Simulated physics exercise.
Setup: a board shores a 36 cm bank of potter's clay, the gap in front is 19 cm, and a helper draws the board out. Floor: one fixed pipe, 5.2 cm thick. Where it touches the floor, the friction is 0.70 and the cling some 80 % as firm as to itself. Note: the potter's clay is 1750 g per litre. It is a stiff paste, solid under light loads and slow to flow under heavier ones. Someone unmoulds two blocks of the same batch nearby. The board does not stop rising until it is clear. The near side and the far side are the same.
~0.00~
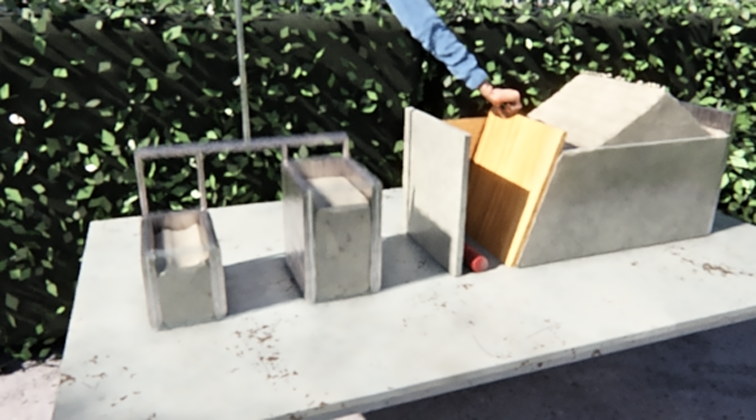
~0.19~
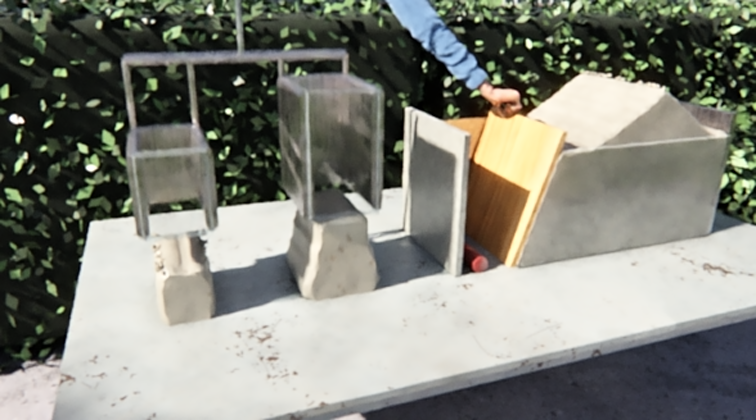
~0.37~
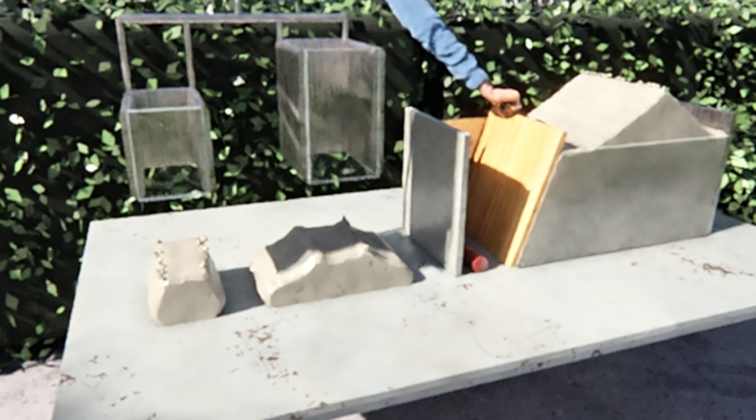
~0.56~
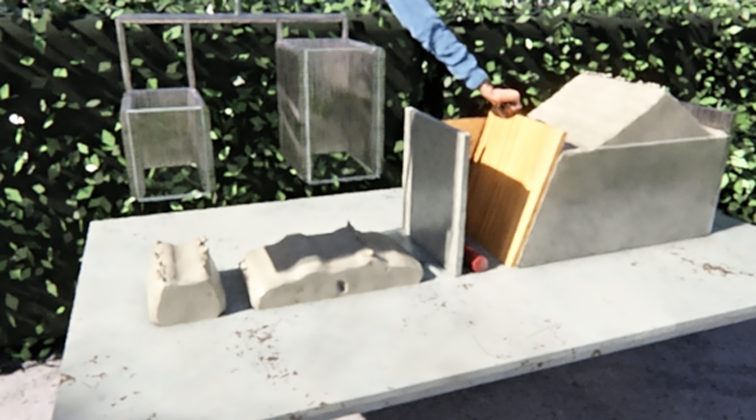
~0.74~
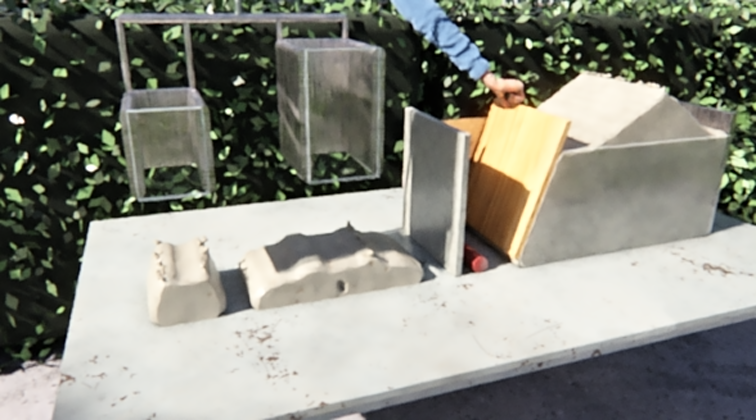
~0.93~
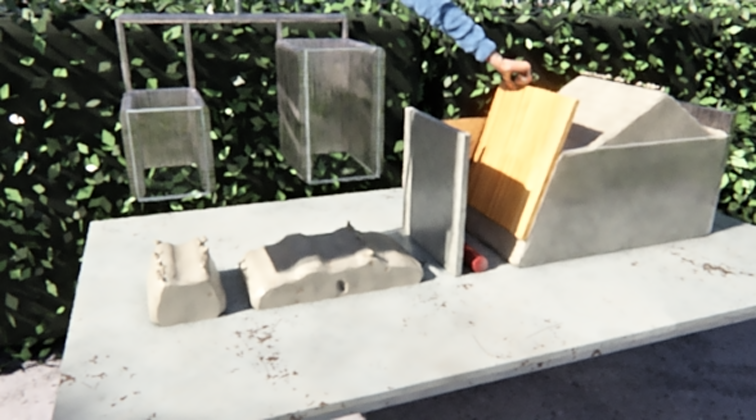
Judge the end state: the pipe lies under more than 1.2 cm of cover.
That is true.
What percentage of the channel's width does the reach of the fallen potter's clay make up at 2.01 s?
About 95 percent of the width.
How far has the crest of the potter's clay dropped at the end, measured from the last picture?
By my estimate, near 12 cm.
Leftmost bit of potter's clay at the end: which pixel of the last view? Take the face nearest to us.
Near (464, 260).
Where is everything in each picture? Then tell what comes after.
The first frame shows top of the board at (562, 151), not yet moved; crest of the potter's clay at (668, 94); block heights 17 cm, 28 cm (left to right).
The second frame shows top of the board at (562, 151), not yet moved; crest of the potter's clay at (668, 94); block heights 16 cm, 24 cm (left to right).
The third frame shows top of the board at (562, 151), not yet moved; crest of the potter's clay at (668, 94); block heights 13 cm, 13 cm (left to right).
The fourth frame shows top of the board at (562, 151), not yet moved; crest of the potter's clay at (668, 94); block heights 13 cm, 11 cm (left to right).
The fifth frame shows top of the board at (566, 140), moved 3.3 cm; crest of the potter's clay at (668, 94); block heights 13 cm, 11 cm (left to right).
The sixth frame shows top of the board at (574, 119), moved 9.7 cm; crest of the potter's clay at (667, 95); block heights 13 cm, 11 cm (left to right).
After 1.25 s, the fallen stuff reaches 49 % of the way across and nothing lies on the pipe.
After 1.63 s, the fallen stuff reaches 97 % of the way across and 12 cm lies on the pipe.
After 2.01 s, the fallen stuff reaches 97 % of the way across and 13 cm lies on the pipe.
After 2.39 s, the fallen stuff reaches 97 % of the way across and 13 cm lies on the pipe.
After 2.44 s, the fallen stuff reaches 97 % of the way across and 13 cm lies on the pipe.
